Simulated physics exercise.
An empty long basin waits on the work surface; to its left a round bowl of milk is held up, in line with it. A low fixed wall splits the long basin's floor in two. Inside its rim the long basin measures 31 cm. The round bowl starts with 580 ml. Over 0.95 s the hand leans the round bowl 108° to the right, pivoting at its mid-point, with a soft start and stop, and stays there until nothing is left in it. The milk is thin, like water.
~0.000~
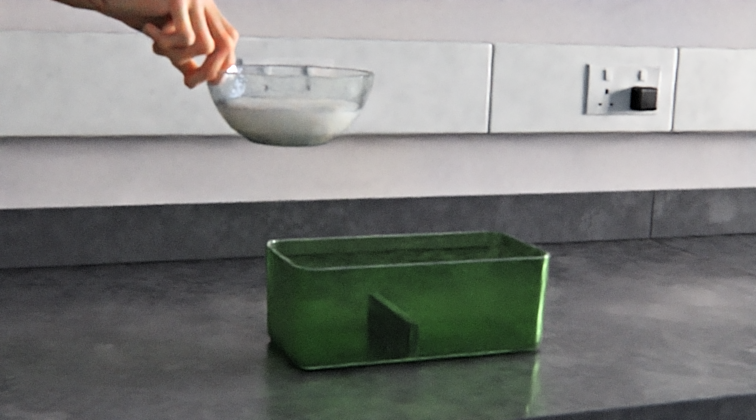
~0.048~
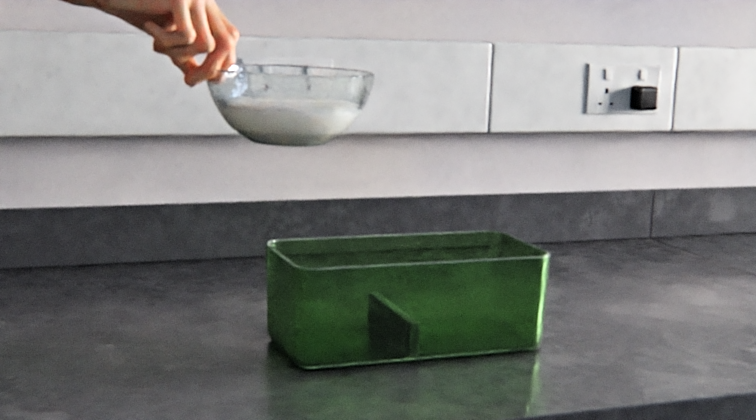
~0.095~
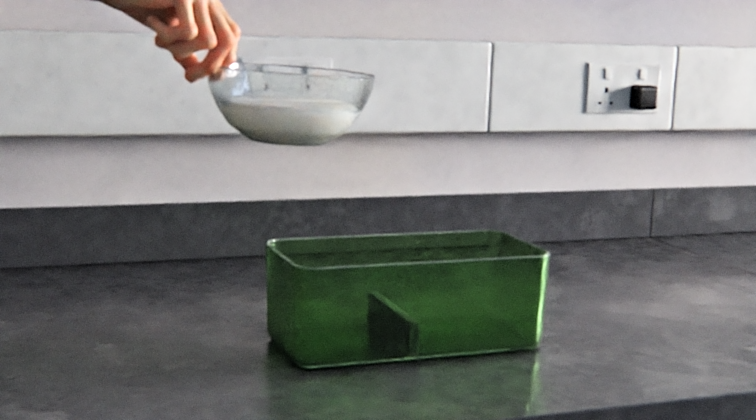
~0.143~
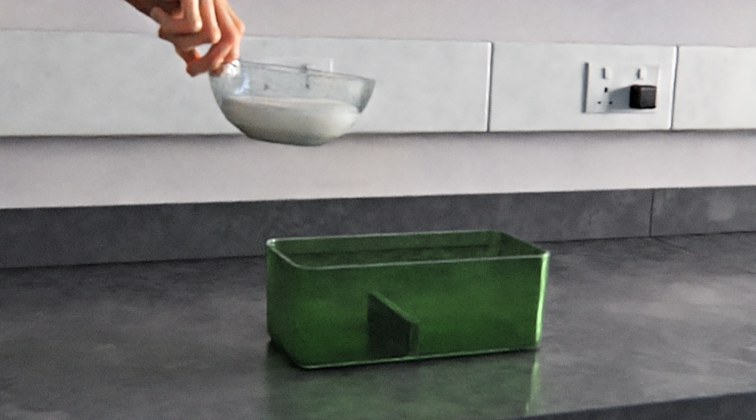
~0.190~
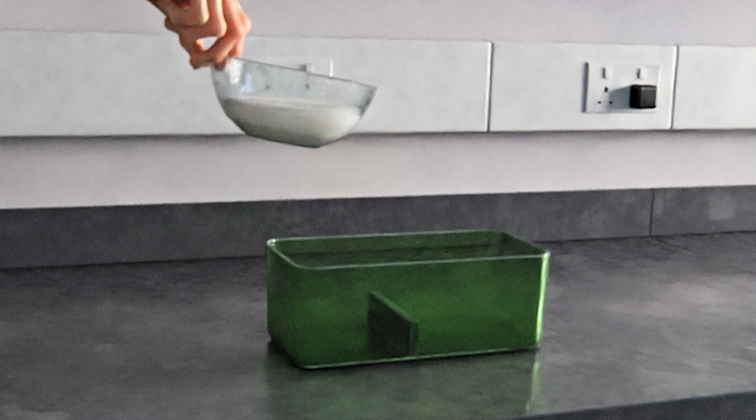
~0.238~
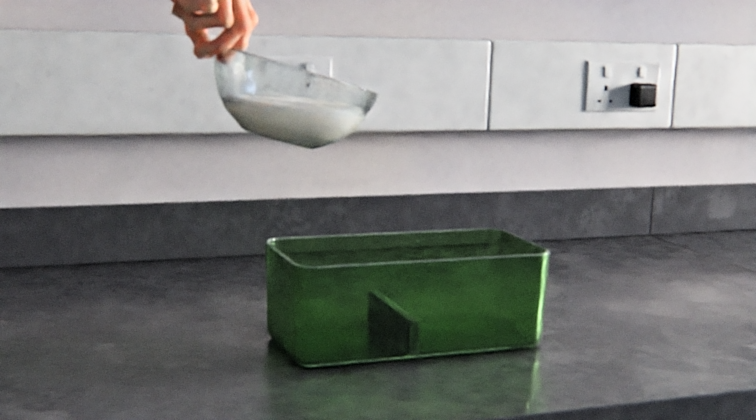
A hand at the upper left slowly leans a clear round glass bowl of white milk to the right, its right rim dipping while the milk stays inside. Below it, slightly to the right, an empty green see-through long basin with a small dark upright wall rests still on a dark grey worktop. The unmoving side view shows a pale wall behind, with a socket at the right.
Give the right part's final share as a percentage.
The far part has some 54 per cent.
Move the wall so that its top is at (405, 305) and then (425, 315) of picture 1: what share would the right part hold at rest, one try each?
First 30, then 15 per cent.
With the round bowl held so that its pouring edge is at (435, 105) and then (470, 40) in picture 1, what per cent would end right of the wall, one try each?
First 90, then 75 per cent.
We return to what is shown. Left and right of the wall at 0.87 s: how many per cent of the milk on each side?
Near 42 on the left, 52 on the right.
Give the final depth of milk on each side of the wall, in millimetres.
Left about 14 mm, right about 14 mm.
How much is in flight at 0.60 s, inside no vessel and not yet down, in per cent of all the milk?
Some 50 per cent.
After 0.60 s the tilt is 76° and 36 per cent is still to pour, 1 is left of the wall and 13 right of it.
After 0.87 s the tilt is 106° and 0 per cent is still to pour, 42 is left of the wall and 53 right of it.
After 1.15 s the tilt is 108° and 0 per cent is still to pour, 45 is left of the wall and 54 right of it.
After 1.45 s the tilt is 108° and 0 per cent is still to pour, 45 is left of the wall and 54 right of it.
In the end 45 per cent lies left of the wall, 54 right of it and 1 outside.
